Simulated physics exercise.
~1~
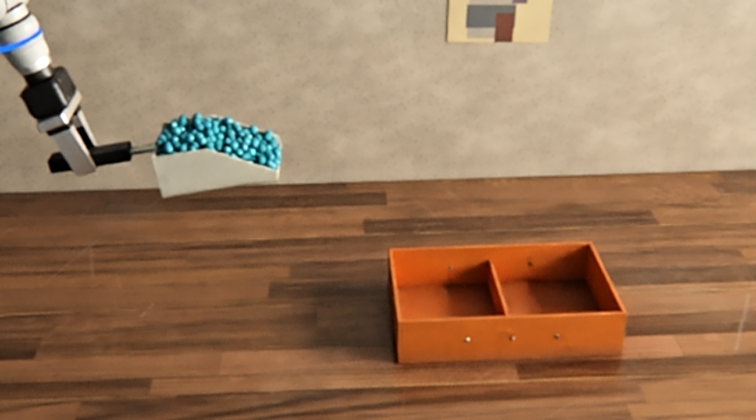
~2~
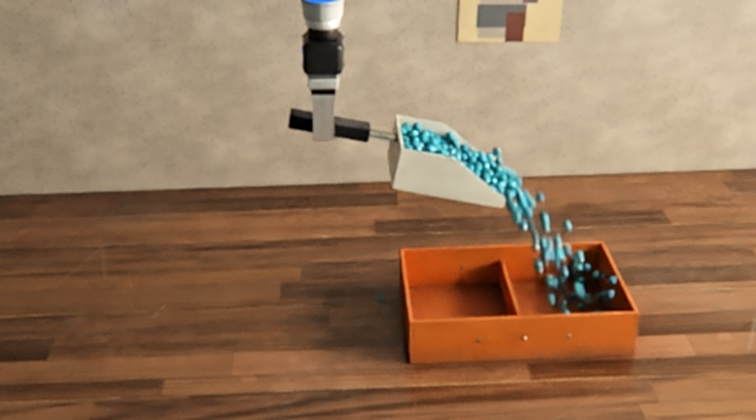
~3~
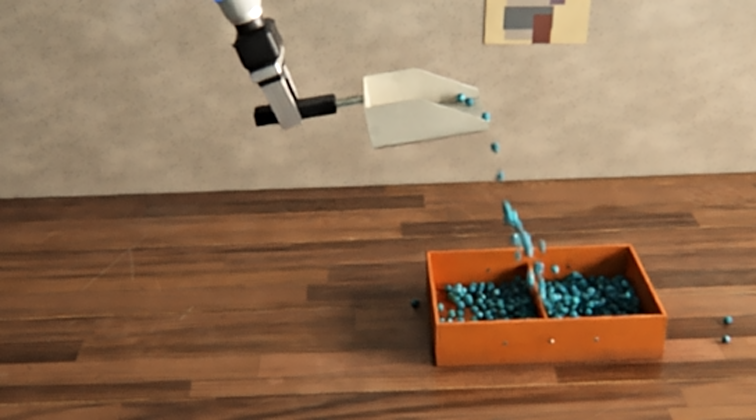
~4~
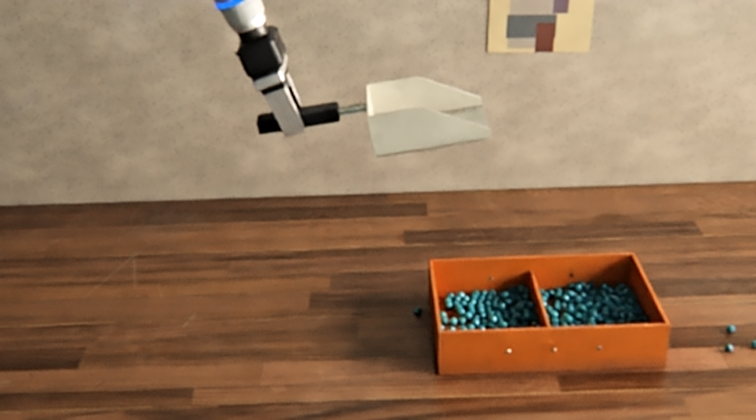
A wooden tabletop stands before a plain grey wall with a patterned poster, seen from the front and slightly above. At the upper left, a robot arm holds a pale scoop heaped with teal beads, while an orange box with two compartments sits to the right. The arm carries the scoop rightward and tips it, pouring beads into the right compartment. It then draws back a little, and beads fall into the left compartment too, before the scoop tilts back up. Both compartments end up holding beads, with a few strays lying on the table.
